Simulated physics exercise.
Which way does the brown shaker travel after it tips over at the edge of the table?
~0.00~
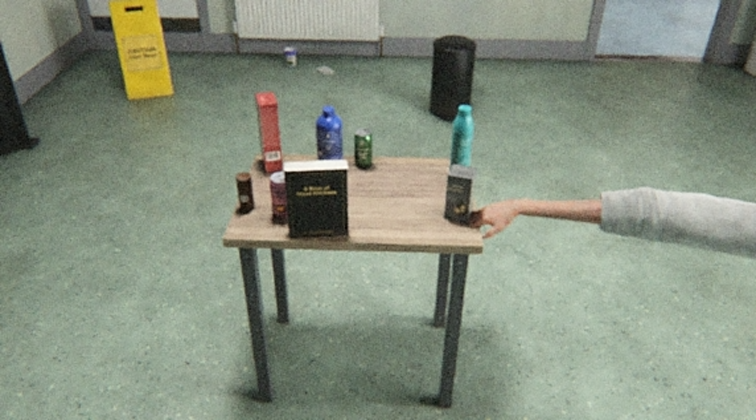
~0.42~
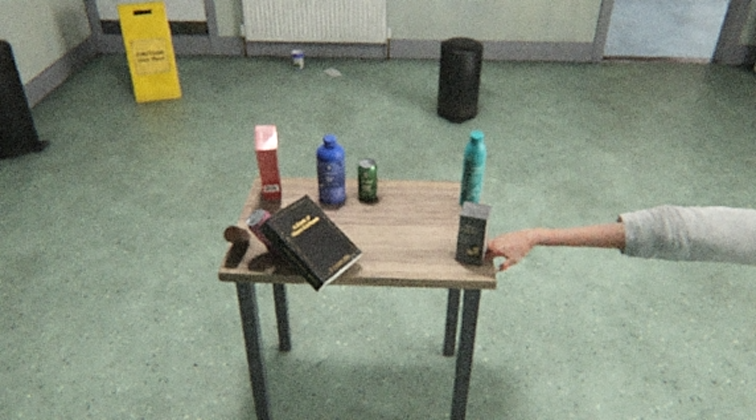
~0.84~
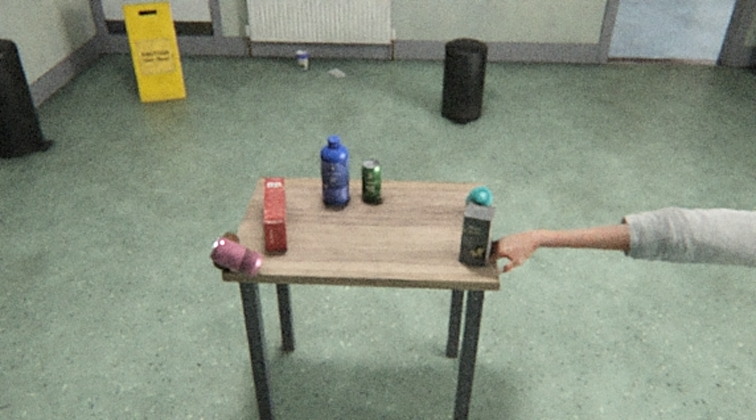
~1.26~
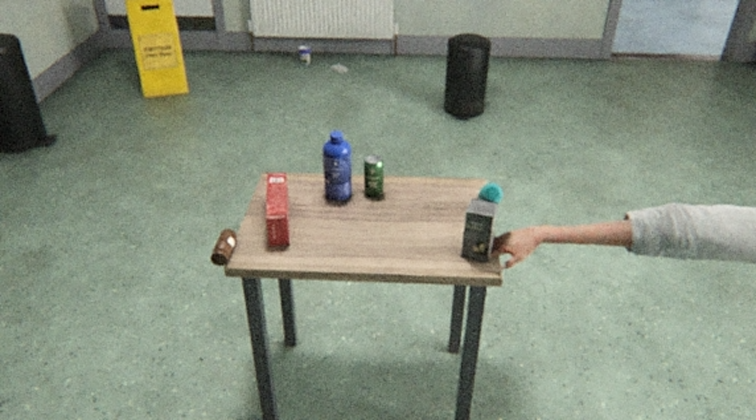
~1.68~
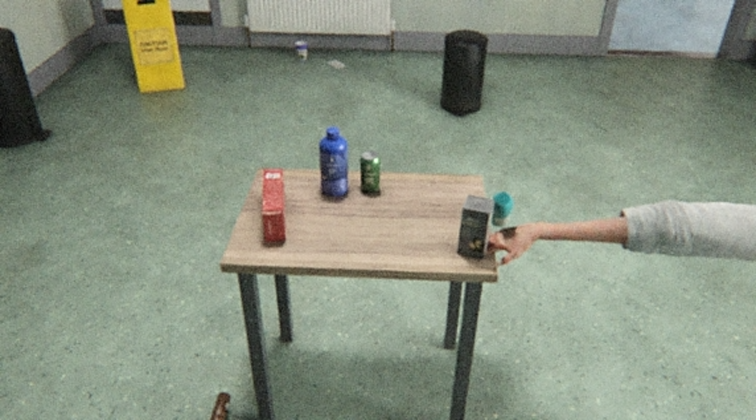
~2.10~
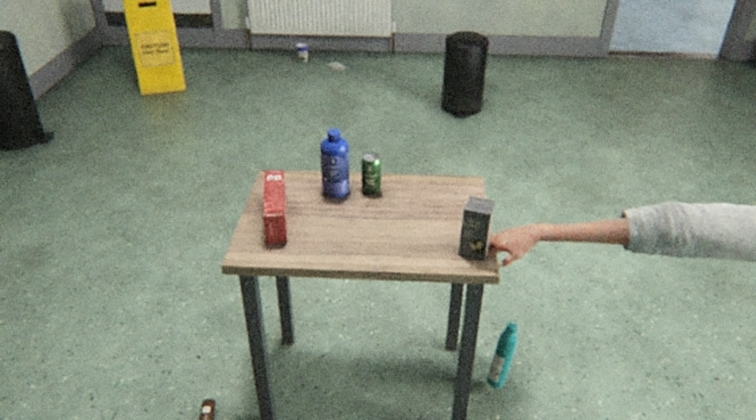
The brown shaker moves down, dropping off the left end of the table's near edge to the floor.
